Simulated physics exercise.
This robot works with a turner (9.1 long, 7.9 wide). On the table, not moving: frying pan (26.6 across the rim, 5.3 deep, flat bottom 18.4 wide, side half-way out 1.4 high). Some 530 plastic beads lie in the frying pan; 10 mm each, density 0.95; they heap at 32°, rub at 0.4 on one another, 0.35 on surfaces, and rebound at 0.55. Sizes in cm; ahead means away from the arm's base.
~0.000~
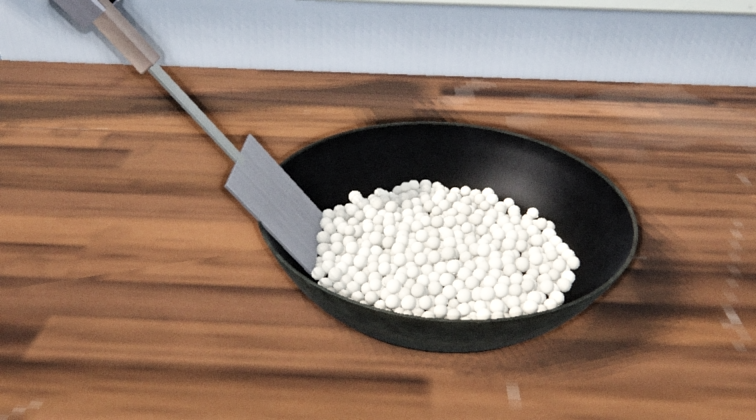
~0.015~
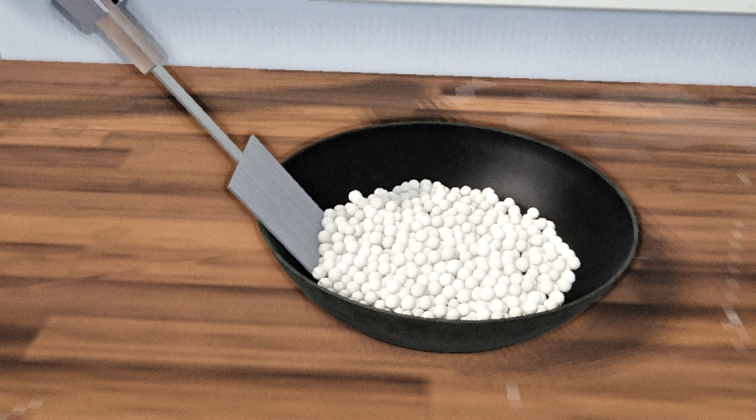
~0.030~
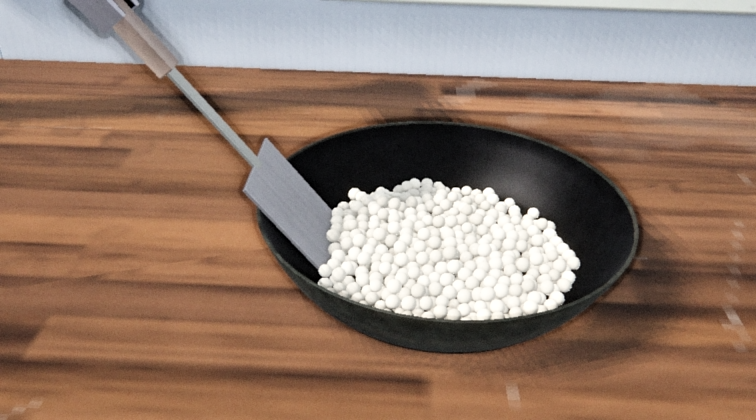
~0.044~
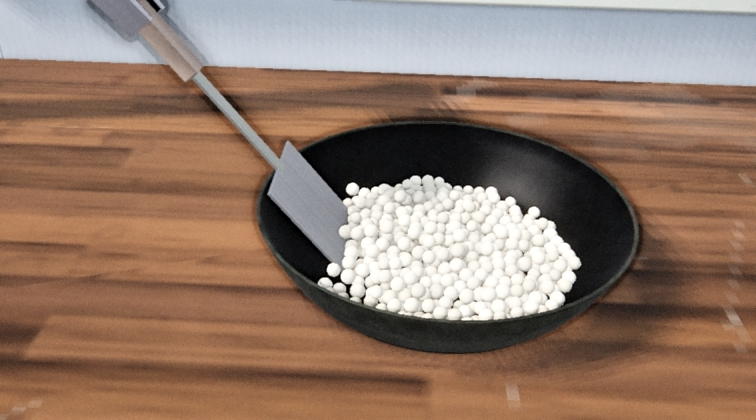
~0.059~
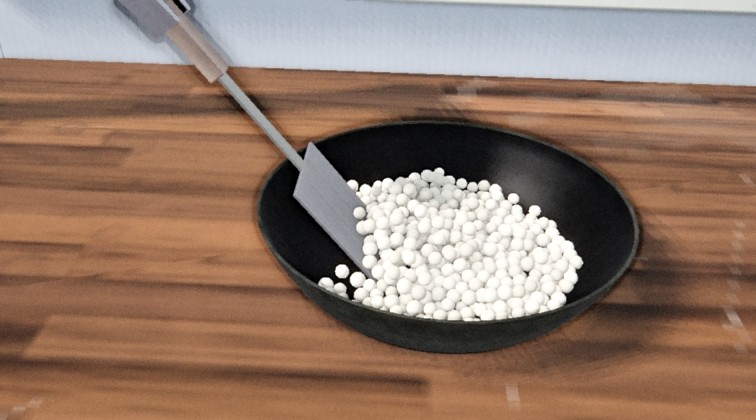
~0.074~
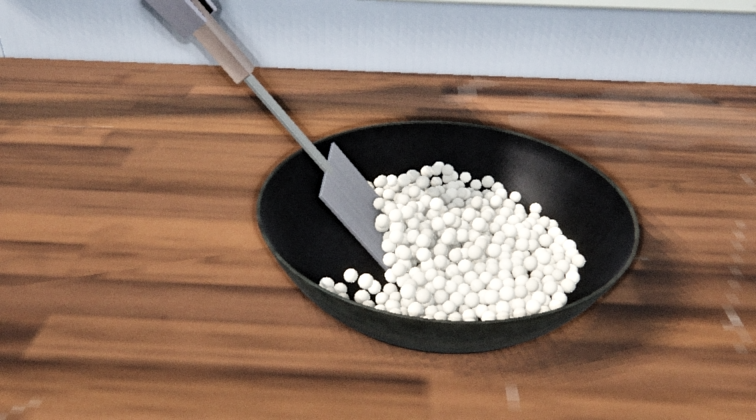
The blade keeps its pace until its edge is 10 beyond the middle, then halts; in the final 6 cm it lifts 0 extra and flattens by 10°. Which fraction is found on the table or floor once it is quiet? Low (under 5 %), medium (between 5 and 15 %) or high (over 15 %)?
Answer: High; over 15 % of the plastic beads finish on the table or floor.
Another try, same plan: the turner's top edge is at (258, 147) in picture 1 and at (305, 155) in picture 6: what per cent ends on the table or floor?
Some 10 per cent.
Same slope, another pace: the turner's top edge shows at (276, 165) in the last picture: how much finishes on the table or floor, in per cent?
Some 5 per cent.
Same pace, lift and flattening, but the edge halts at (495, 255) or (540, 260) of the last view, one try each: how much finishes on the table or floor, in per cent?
Some 0 and 0 per cent.
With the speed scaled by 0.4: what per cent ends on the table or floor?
Some 5 per cent.
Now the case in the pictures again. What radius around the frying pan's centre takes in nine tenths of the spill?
About 45 cm.
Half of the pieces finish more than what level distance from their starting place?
Roughly 5 cm.
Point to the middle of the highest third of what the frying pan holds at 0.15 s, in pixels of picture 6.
Near (511, 225).
By 0.11 s, sloping 52°, highest piece 6 above the table; 529 in the frying pan.
By 0.15 s, sloping 49°, highest piece 7 above the table; 529 in the frying pan.
By 0.36 s, sloping 42°, highest piece 13 above the table; 417 in the frying pan, 40 on the table or floor, 72 on the blade or in flight.
By 1.41 s, sloping 42°, highest piece 5 above the table; 417 in the frying pan, 112 on the table or floor.
Final count, 417 in the frying pan, 112 on the table or floor. That is 21 % on the table or floor.
